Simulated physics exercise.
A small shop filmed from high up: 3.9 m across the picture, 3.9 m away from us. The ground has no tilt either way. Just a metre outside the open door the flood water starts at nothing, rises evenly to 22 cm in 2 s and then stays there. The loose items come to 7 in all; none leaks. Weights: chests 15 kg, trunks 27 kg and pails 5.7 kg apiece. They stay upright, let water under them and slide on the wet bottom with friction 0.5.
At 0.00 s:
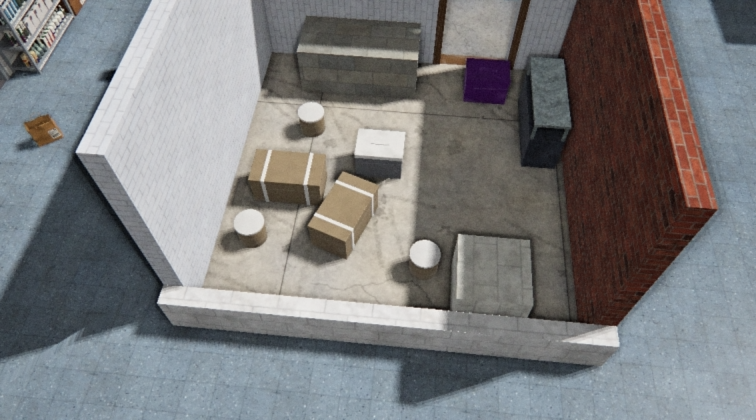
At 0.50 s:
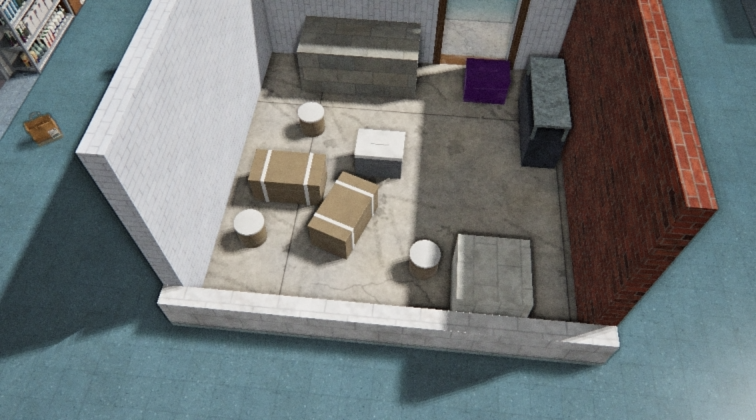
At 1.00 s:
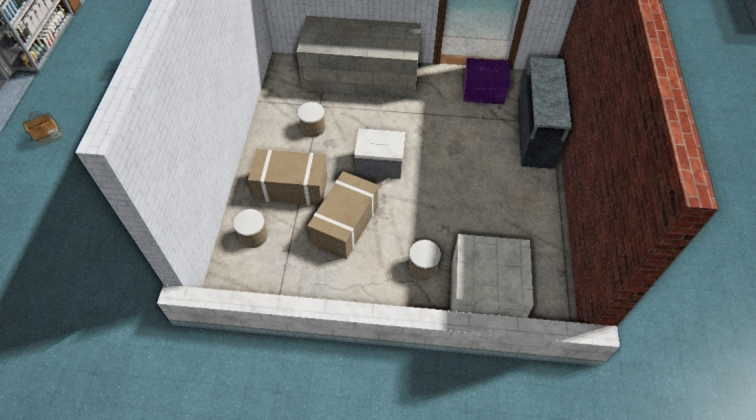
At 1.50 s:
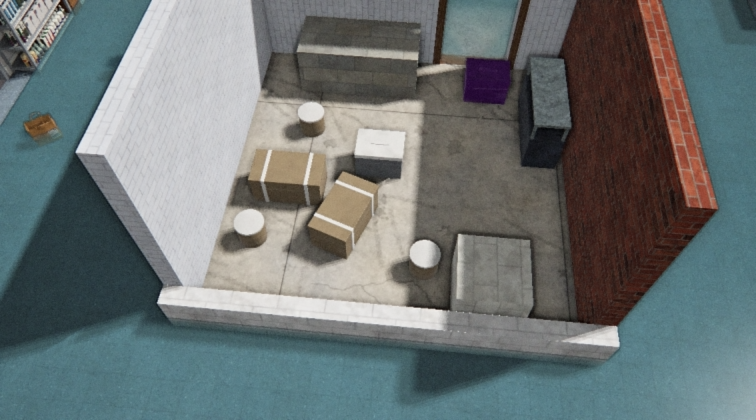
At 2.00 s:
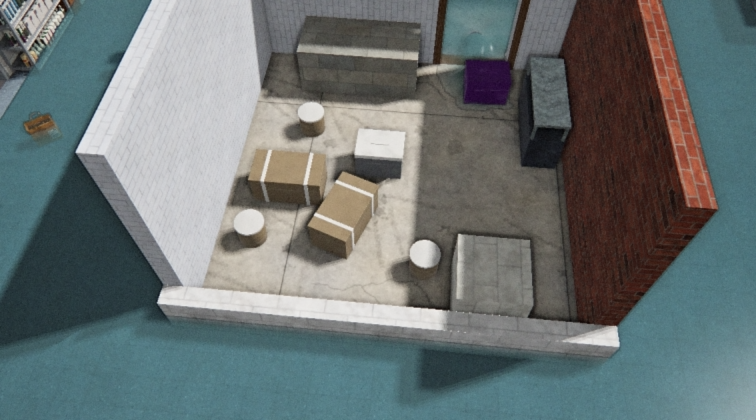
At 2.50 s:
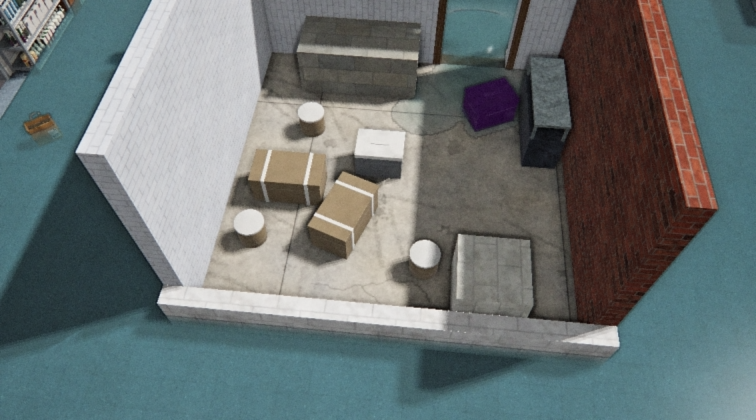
A small shop with white walls and a red brick wall on the right is seen from high above by a still camera. Inside on the pale floor are two brown trunks with white bands, white-topped pails, a white box, grey blocks and a purple chest near the back doorway. Blue-green water spreads around the outside, then enters at the doorway, and the purple chest turns and shifts slightly forward.
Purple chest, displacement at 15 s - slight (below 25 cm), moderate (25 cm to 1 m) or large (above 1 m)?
Result: A long trip.
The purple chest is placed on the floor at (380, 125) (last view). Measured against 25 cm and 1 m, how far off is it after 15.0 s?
I'd say it goes a long distance.
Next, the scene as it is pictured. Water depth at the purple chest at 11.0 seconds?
Roughly 12 cm deep.
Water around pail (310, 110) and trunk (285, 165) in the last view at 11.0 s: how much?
Around 10 cm and 8 cm.
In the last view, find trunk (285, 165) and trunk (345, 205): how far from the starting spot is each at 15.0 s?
The first is 140 cm from its start, the second 150 cm.
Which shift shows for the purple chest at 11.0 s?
Around 250 centimetres.
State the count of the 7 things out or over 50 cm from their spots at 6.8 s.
My count gives 2.
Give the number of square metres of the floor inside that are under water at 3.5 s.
5.5 m2.
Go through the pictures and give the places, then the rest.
The first frame shows the purple chest at (488, 70) rests on the ground; water covers 0.0 m2; 0 of 7 have shifted.
The second frame shows the purple chest at (488, 70) rests on the ground; water covers 0.0 m2; 0 of 7 have shifted.
The third frame shows the purple chest at (488, 70), on the bottom; 0.0 m2 under water; 0 of 7 have shifted.
The fourth frame shows the purple chest at (488, 70), on the bottom; 0.0 m2 under water; 0 of 7 have shifted.
The fifth frame shows the purple chest at (488, 71) rests on the ground; water covers 0.4 m2; 0 of 7 have shifted.
The sixth frame shows the purple chest at (492, 94), on the bottom, 42 cm from its start; 1.7 m2 under water; 1 of 7 have shifted.
After 3.5 s the purple chest is near (485, 173), 1.7 m from its start, aground; 0 afloat.
After 6.8 s the purple chest is near (487, 232), 2.5 m from its start, afloat; 2 afloat.
After 11.0 s the purple chest is near (529, 225), 2.4 m from its start, afloat; 7 afloat.
After 15.0 s the purple chest is near (523, 209), 2.2 m from its start, afloat; 7 afloat.
